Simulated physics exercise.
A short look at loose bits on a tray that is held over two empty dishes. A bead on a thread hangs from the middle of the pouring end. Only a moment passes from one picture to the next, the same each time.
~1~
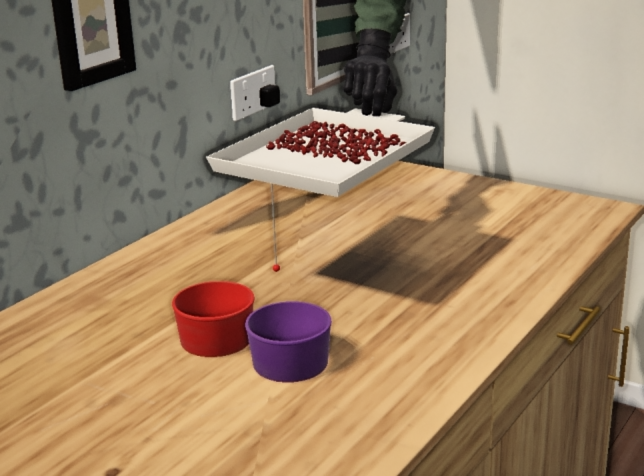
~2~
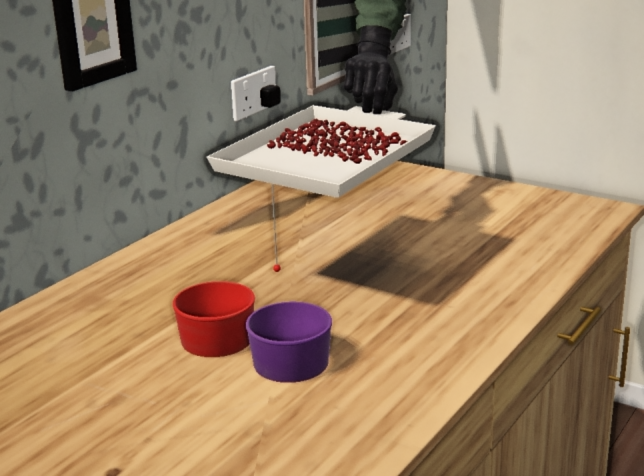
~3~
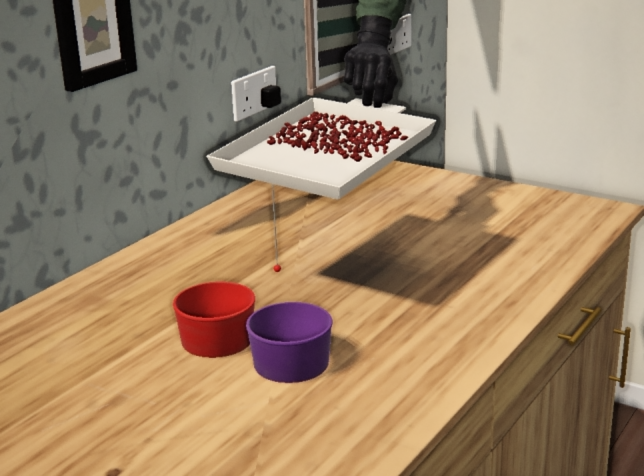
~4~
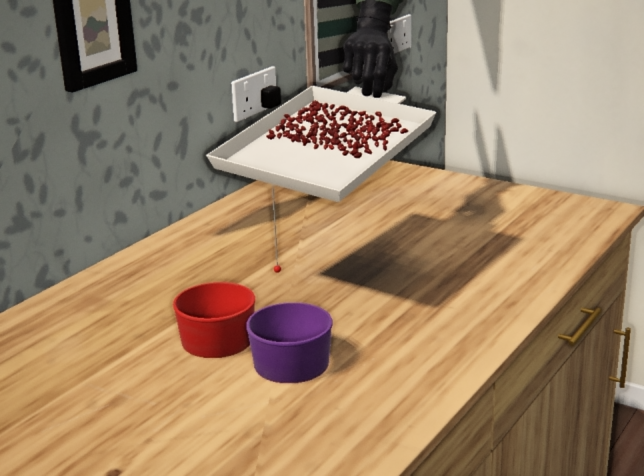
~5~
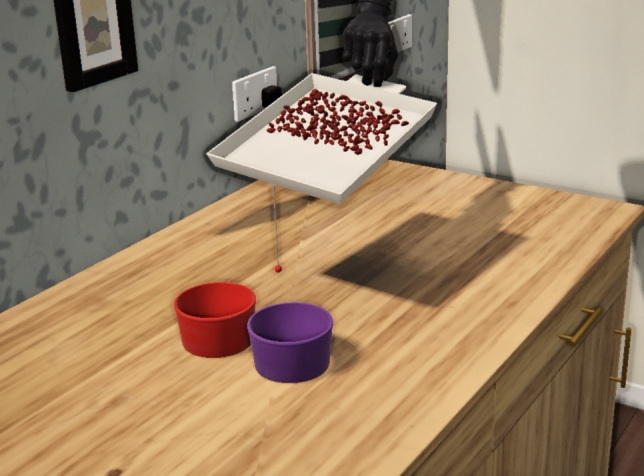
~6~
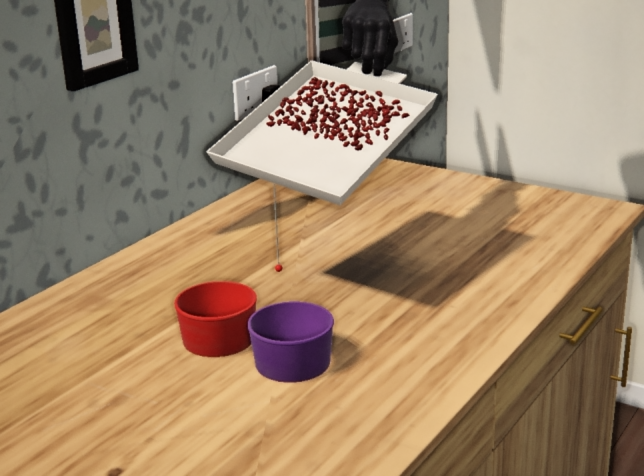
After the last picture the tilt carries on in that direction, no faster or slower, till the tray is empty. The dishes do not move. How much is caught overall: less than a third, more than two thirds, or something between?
They take less than a third between them.
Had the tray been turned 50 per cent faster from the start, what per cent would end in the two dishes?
Close to 30 per cent.
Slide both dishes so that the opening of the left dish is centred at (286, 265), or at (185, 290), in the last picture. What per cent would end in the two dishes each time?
About 30 and 10 per cent.
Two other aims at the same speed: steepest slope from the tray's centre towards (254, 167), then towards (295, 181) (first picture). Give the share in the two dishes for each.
Near 0 % and 50 %.
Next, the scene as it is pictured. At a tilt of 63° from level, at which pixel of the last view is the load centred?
Near (318, 193).
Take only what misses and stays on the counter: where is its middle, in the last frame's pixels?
Roughly at (341, 340).
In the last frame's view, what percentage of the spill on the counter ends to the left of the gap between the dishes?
Some 0 per cent.
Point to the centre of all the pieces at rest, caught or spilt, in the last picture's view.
Roughly at (330, 341).
Soon, tray tipped steeply; most on the tray; about a quarter in the air.
A while on, tray tipped past a quarter turn; about a quarter on the tray; a small part in the right dish; about a third outside both; about a quarter in the air.
Towards the end, tray tipped past a quarter turn; about a quarter in the right dish; most outside both.
Finally, tray tipped past a quarter turn; about a quarter in the right dish; none in the left dish; most outside both.
